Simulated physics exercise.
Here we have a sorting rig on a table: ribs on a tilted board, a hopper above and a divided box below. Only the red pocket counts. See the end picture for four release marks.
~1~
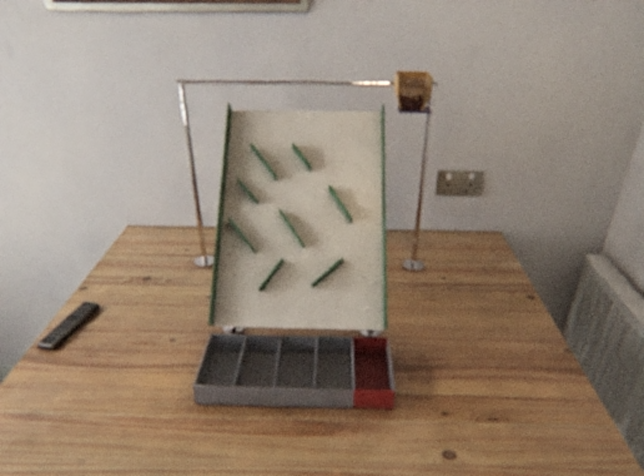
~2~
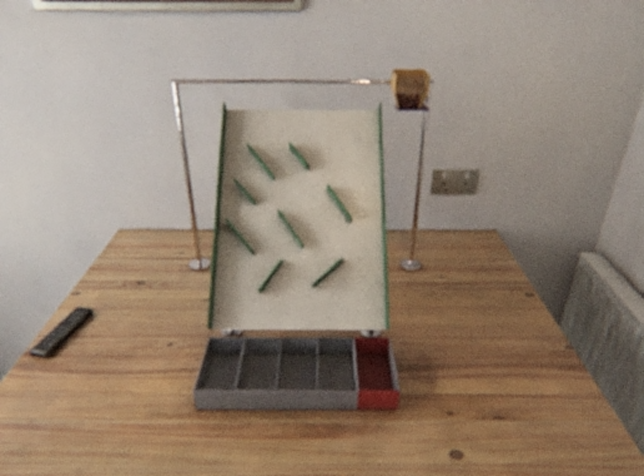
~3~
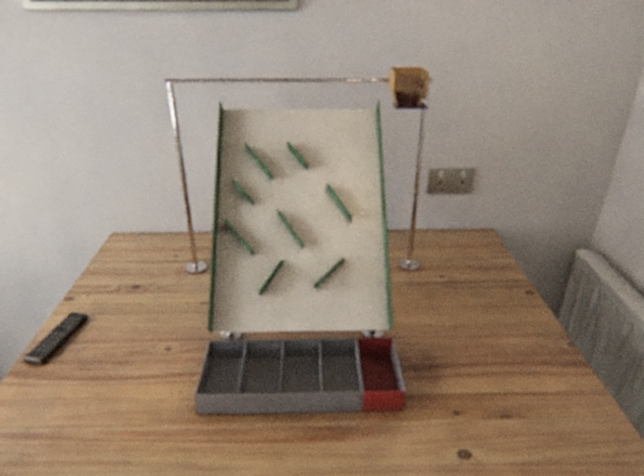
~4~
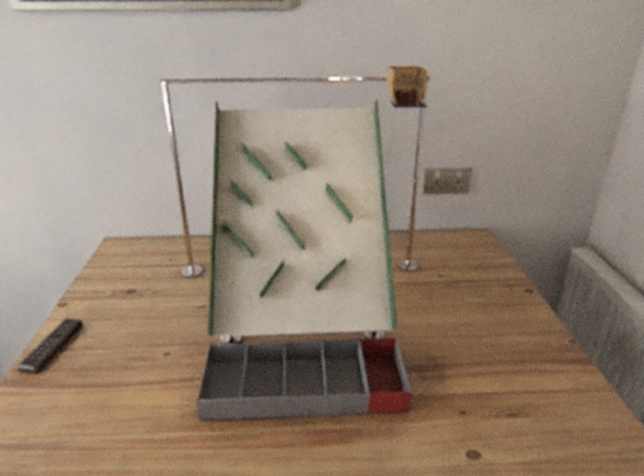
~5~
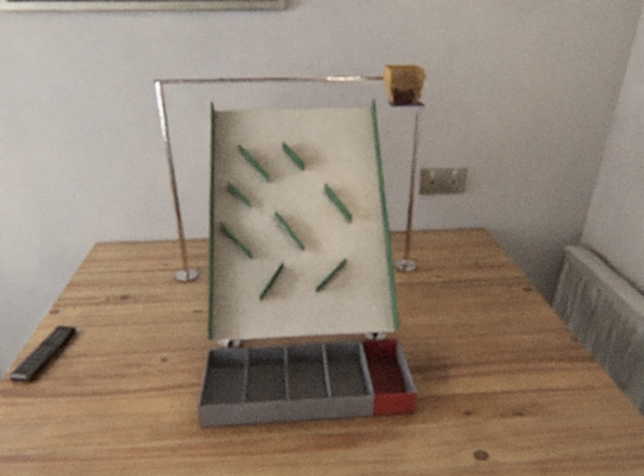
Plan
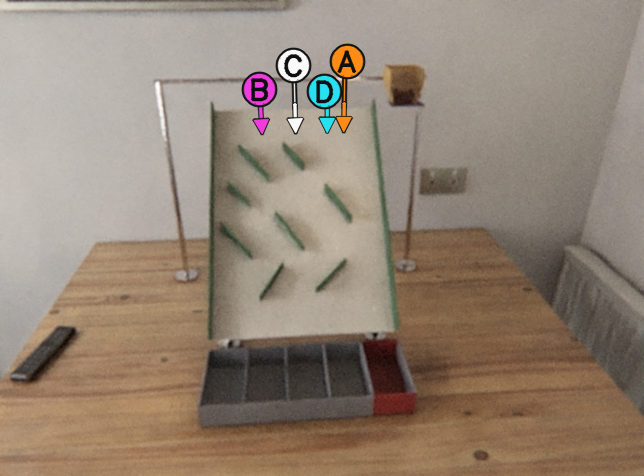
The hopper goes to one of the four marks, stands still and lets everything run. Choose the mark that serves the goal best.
Mark A.
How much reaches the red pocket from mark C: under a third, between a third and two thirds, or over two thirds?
Under a third.
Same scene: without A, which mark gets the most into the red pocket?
That would be D.
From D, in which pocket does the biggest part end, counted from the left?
It is the fifth one.
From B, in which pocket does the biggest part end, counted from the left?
The third.
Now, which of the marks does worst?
Mark B.
On the marked copy, mark A meets the board at (343, 126); mark B meets the board at (261, 128); mark C meets the board at (295, 127); mark D meets the board at (327, 127).
With A, all but a few in the red pocket, a small share outside the box.
With B, none at all in the red pocket, the whole lot in other pockets.
With C, close to a quarter in the red pocket, the bulk in other pockets.
With D, close to two thirds in the red pocket, close to a third in other pockets.
